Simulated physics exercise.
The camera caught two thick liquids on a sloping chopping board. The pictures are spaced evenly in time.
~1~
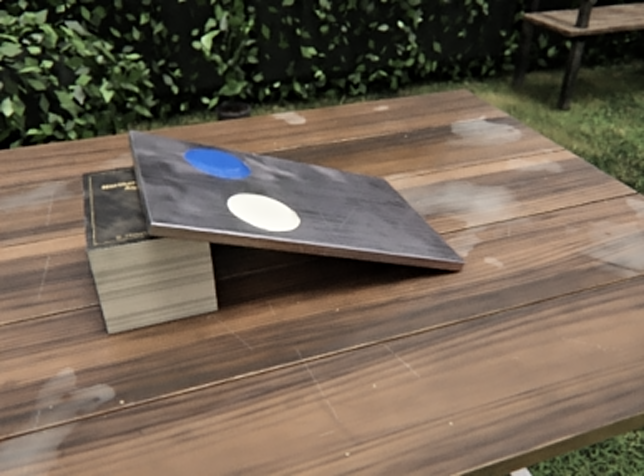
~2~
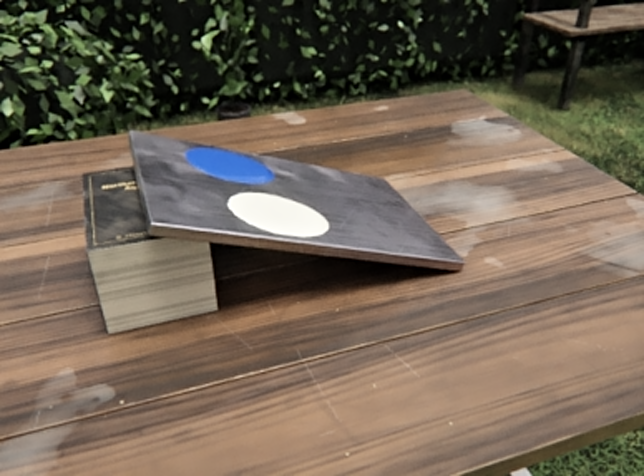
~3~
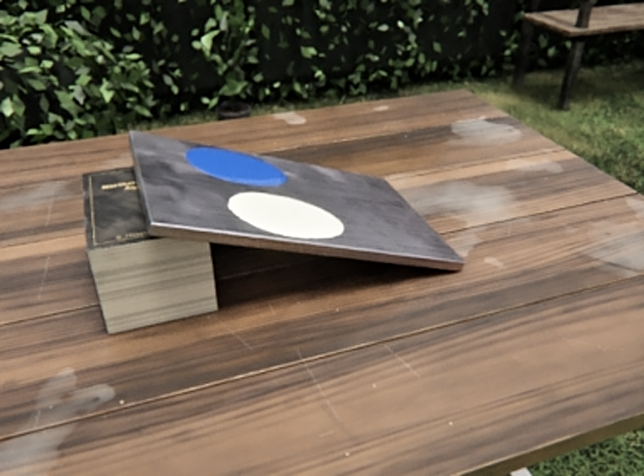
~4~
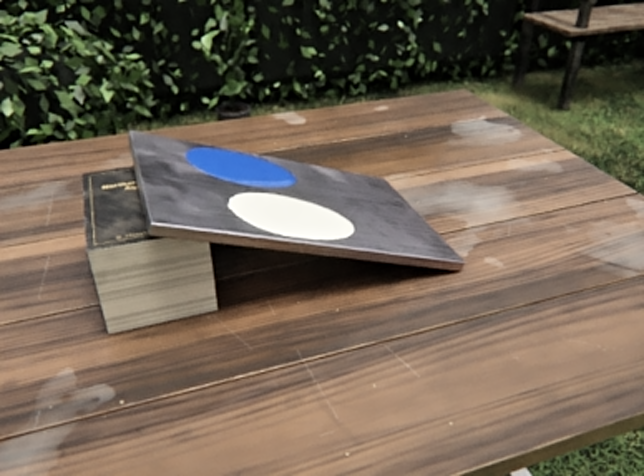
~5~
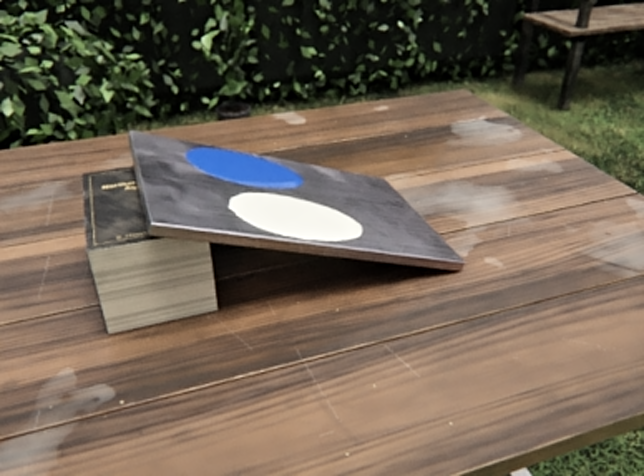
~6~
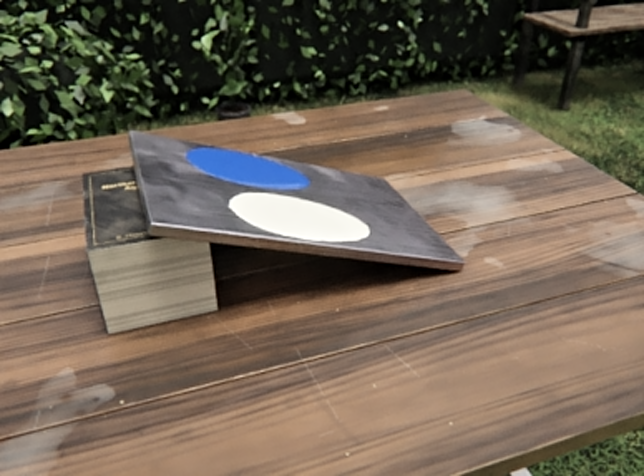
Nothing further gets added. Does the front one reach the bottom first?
Yes.
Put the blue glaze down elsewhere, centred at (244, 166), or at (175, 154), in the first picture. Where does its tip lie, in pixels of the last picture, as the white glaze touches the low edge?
On the first try its tip is near (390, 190), and on the second try near (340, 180).
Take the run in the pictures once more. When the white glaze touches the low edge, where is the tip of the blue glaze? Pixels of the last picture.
I'd put the front somewhere near (371, 189).
Shortly, the white glaze is three quarters of the way down; the blue glaze is three quarters of the way down.
Then, the white glaze is close to the edge; the blue glaze is three quarters of the way down.
At the finish, the white glaze is at the low edge; the blue glaze is close to the edge.
